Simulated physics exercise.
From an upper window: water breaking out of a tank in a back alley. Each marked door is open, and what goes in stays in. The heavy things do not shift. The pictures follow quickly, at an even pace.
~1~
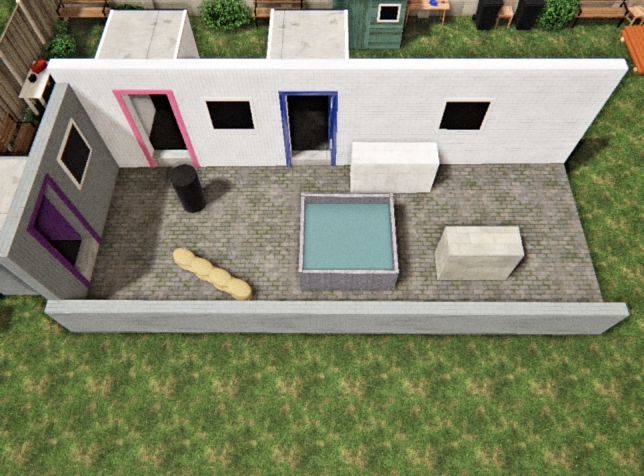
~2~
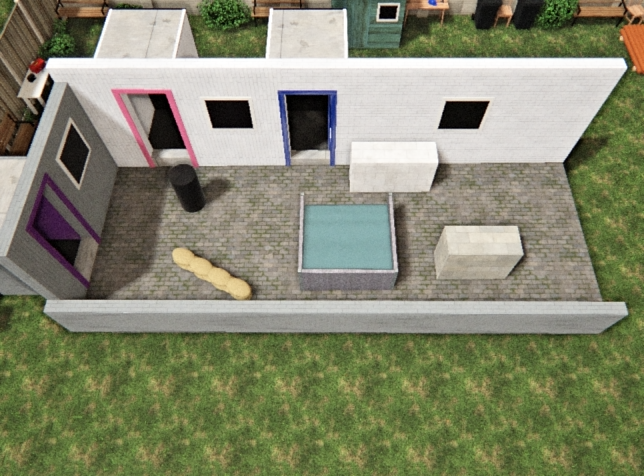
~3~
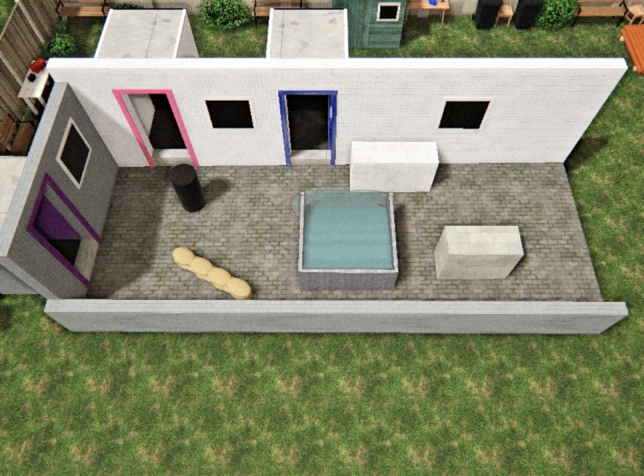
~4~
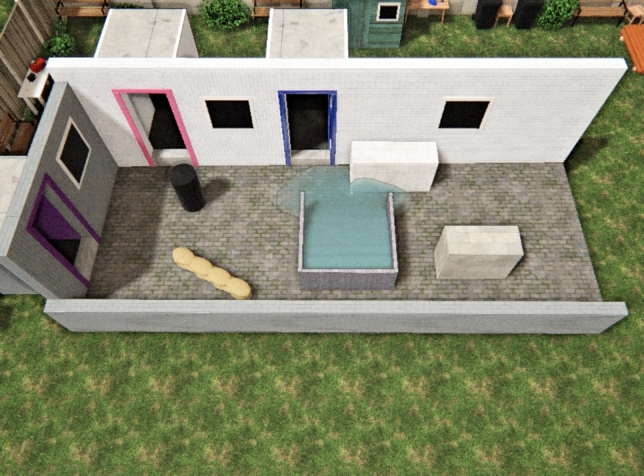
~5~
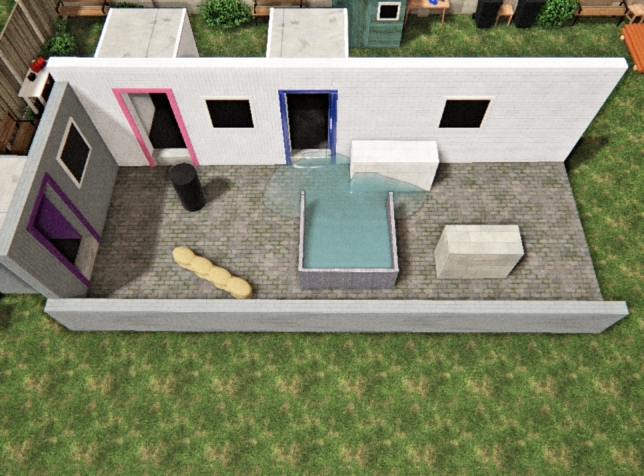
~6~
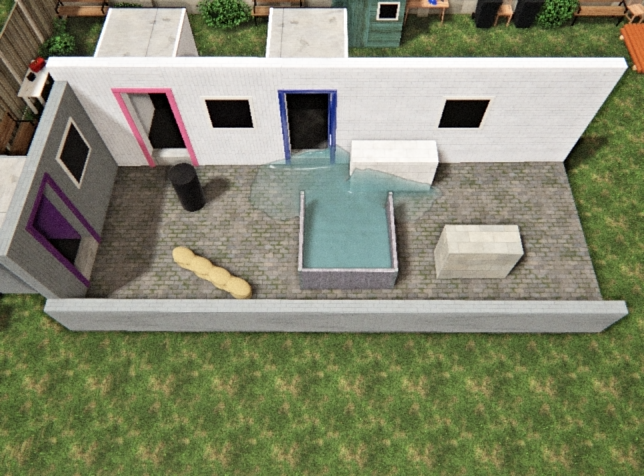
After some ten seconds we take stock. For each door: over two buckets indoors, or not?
In the end: The pink door stays under that; the blue door takes more than that; the purple door stays under that.
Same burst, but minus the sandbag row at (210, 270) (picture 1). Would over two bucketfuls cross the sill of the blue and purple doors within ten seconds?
The blue one takes more, the purple one keeps below it.
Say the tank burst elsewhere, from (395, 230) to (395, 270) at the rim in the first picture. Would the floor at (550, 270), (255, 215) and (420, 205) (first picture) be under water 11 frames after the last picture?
In turn: Awash, free of water, awash.
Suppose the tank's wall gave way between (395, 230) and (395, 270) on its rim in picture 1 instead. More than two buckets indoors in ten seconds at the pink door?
My reading: The pink one lets less in.
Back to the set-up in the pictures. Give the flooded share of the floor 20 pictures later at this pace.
Close to 65 %.
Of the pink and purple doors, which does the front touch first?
First comes the door marked pink.
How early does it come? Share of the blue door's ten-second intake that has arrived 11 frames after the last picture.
I make it 90 per cent.
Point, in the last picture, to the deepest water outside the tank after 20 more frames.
Around (126, 167).
A moment on, water covers 30 % of the floor; the pink door not reached, the blue door over two buckets in, the purple door not reached.
Next, water covers 50 % of the floor; the pink door wet at the sill, nothing in, the blue door far over two buckets in, the purple door not reached.
Then, water covers 65 % of the floor; the pink door wet at the sill, nothing in, the blue door far over two buckets in, the purple door wet at the sill, nothing in.
Later, water covers 80 % of the floor; the pink door wet at the sill, nothing in, the blue door far over two buckets in, the purple door wet at the sill, nothing in.
In the end, water covers 85 % of the floor; the pink door wet at the sill, nothing in, the blue door far over two buckets in, the purple door wet at the sill, nothing in.
